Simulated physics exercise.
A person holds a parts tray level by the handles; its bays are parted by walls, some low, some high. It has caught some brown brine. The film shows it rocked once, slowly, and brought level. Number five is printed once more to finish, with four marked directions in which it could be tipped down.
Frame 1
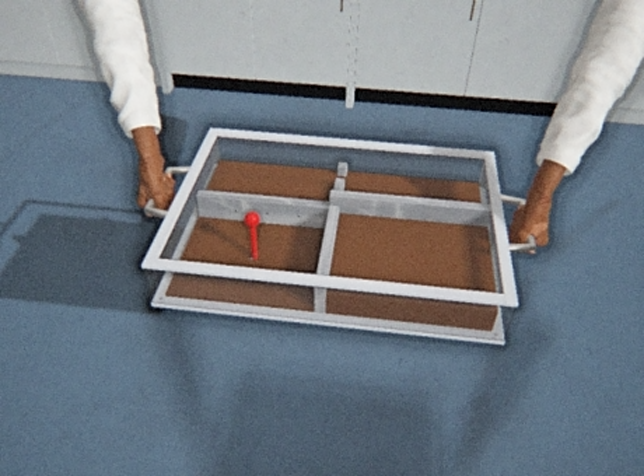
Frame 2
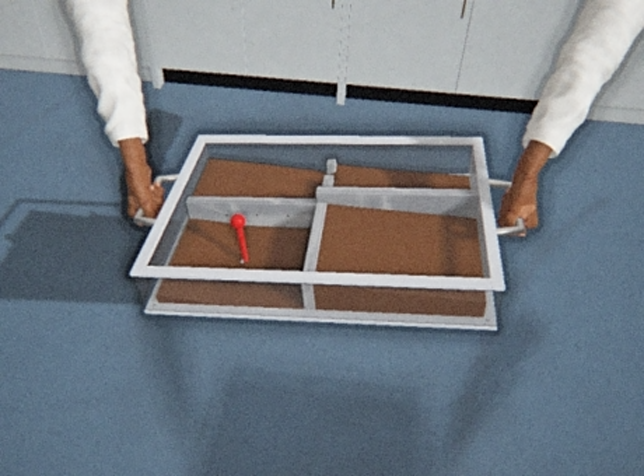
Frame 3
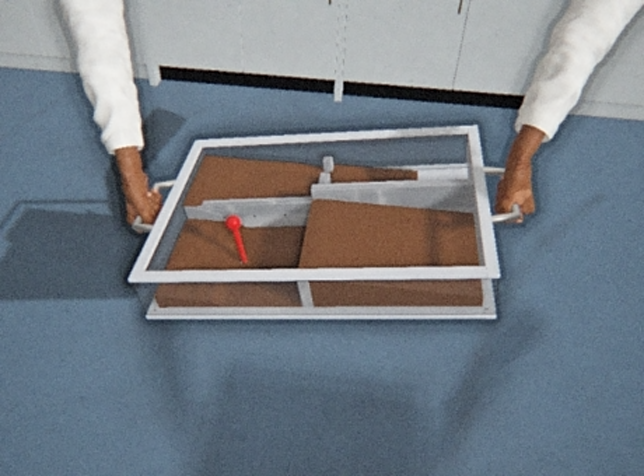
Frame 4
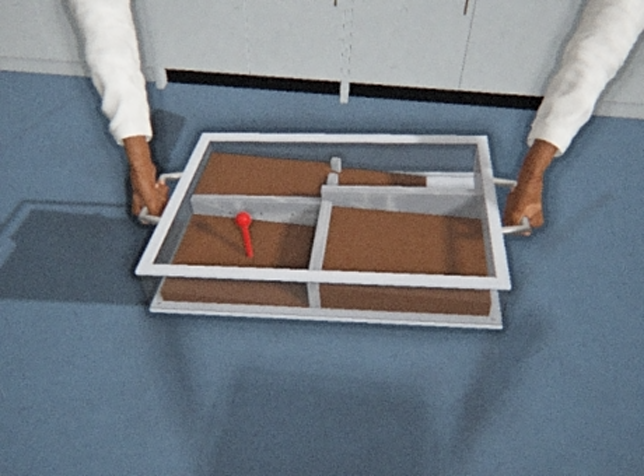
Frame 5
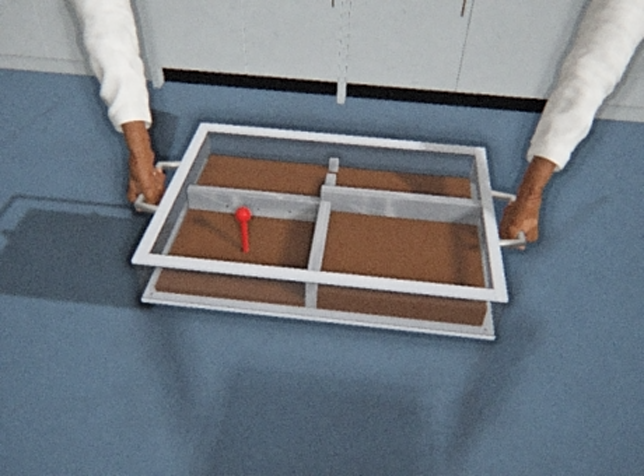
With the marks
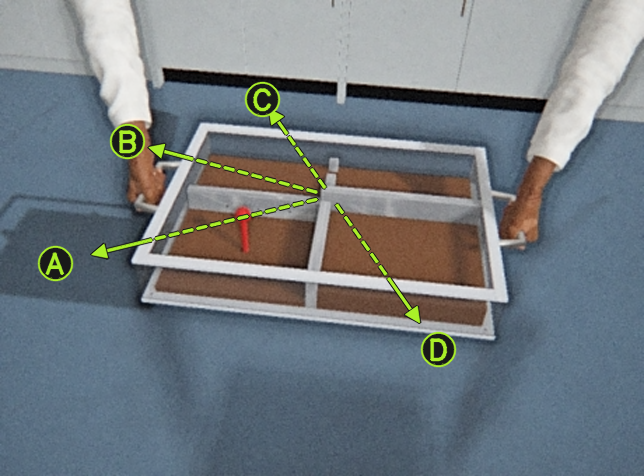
In a room with a blue floor and pale cabinets, two white-sleeved arms hold a clear-sided, white-rimmed tray of brown liquid, divided into bays, with a red peg at left. The hands tip it slightly down to the left, the liquid shifting across its dividing walls, then bring it back level.
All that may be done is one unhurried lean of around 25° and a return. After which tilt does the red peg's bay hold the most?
A works best here.
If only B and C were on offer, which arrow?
The answer is B.
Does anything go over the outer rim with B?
Yes, some is lost.
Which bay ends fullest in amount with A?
It is the front left one.
On the marked copy, A ends at (96, 253); B ends at (154, 148); C ends at (272, 113); D ends at (416, 318).
If A is chosen, about 28 % of the liquid ends in the peg's bay; about 50 % goes over the rim.
If B is chosen, about 19 % of the liquid ends in the peg's bay; about 42 % goes over the rim.
If C is chosen, about 12 % of the liquid ends in the peg's bay; about 42 % goes over the rim.
If D is chosen, about 12 % of the liquid ends in the peg's bay; about 29 % goes over the rim.
